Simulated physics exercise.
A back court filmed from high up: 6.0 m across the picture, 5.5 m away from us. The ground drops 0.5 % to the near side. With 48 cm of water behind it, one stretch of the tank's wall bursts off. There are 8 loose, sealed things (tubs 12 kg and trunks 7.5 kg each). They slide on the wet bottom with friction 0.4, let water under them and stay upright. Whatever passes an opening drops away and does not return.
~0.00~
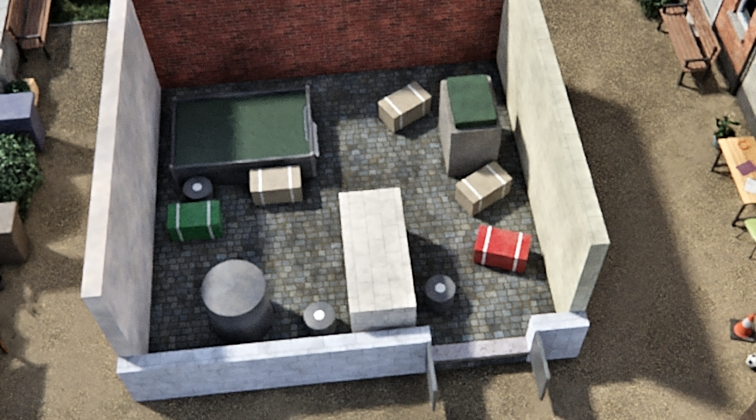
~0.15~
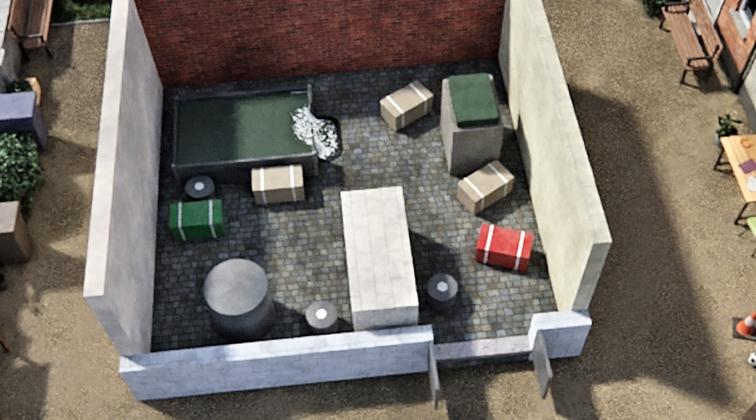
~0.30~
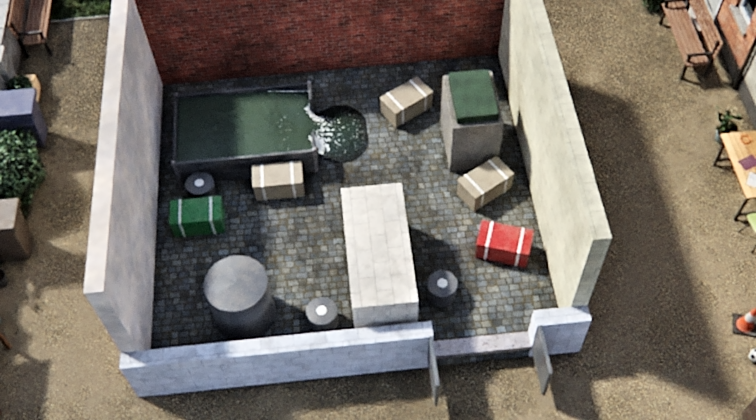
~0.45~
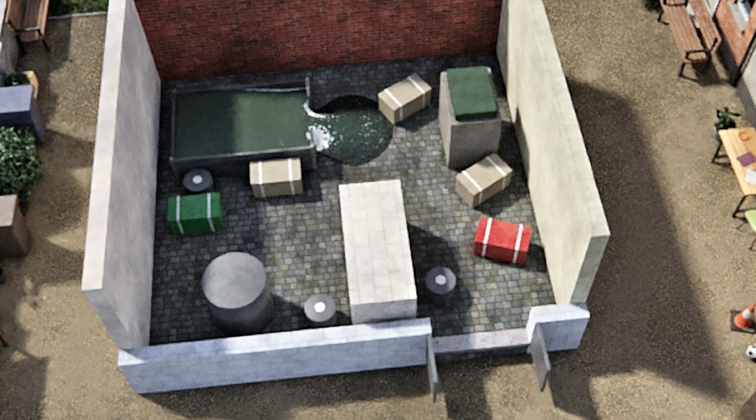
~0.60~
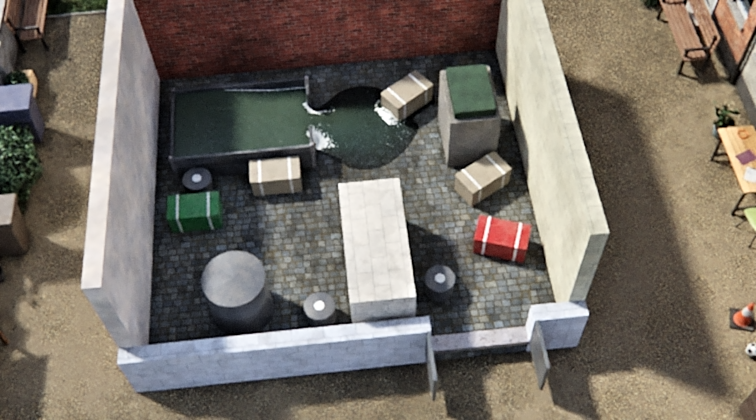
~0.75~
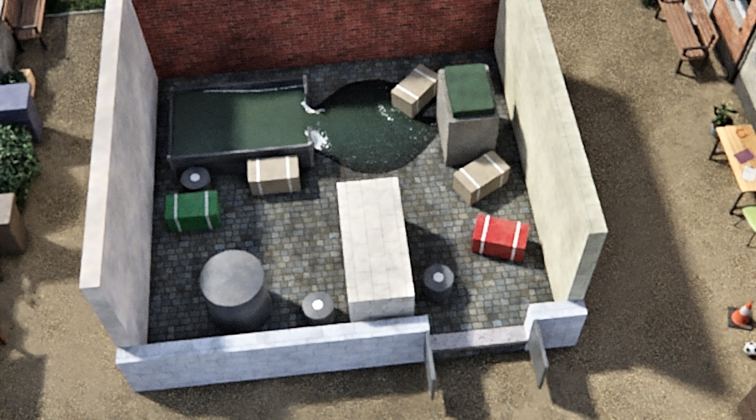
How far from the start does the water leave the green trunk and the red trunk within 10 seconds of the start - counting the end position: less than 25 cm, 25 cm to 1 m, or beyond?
Green trunk barely shifts, red trunk ends far away.
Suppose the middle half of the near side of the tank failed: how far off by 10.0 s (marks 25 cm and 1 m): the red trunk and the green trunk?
Then the red trunk barely shifts, the green trunk is nudged along.
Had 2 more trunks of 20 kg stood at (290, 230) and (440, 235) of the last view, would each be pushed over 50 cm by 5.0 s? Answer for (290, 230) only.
It is short of it.
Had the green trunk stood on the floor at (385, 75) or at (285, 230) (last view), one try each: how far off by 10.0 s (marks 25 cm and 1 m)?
In turn: It ends far away; it stays put.
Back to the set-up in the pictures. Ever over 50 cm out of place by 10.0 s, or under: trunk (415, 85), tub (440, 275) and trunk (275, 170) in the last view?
In turn: Past it, less, less.
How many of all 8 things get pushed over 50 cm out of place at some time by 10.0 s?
That makes 3.
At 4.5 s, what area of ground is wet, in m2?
Some 18 m2.
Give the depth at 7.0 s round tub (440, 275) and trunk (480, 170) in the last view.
Roughly 6 and 6 cm.
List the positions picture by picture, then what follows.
The green trunk at (193, 214) rests on the ground; the red trunk at (503, 242), on the bottom; water covers 3.0 m2; 0 of 8 have shifted, in the first frame.
The green trunk at (195, 213) rests on the ground; the red trunk at (505, 241), on the bottom; water covers 3.4 m2; 0 of 8 have shifted, in the second frame.
The green trunk at (195, 210), on the bottom; the red trunk at (505, 237) rests on the ground; 3.9 m2 under water; 0 of 8 have shifted, in the third frame.
The green trunk at (193, 207), on the bottom; the red trunk at (503, 234), on the bottom; water covers 4.5 m2; 0 of 8 have shifted, in the fourth frame.
The green trunk at (193, 205) rests on the ground; the red trunk at (503, 232), on the bottom; 5.1 m2 under water; 1 of 8 have shifted, in the fifth frame.
The green trunk at (191, 205) rests on the ground; the red trunk at (501, 231), on the bottom; water covers 6.0 m2; 1 of 8 have shifted, in the sixth frame.
After 2.0 s the green trunk is near (191, 205), 0.0 m from its start, aground; the red trunk is near (501, 231), 0.0 m from its start, aground; 0 of 8 are out; 1 afloat.
After 4.5 s the green trunk is near (191, 205), 0.0 m from its start, aground; the red trunk is near (503, 309), 1.3 m from its start, aground; 0 of 8 are out; 2 afloat.
After 7.0 s the green trunk is near (191, 205), 0.0 m from its start, aground; the red trunk has gone out; 1 of 8 are out; 2 afloat.
After 10.0 s the green trunk is near (191, 205), 0.0 m from its start, aground; the red trunk has gone out; 2 of 8 are out; 1 afloat.
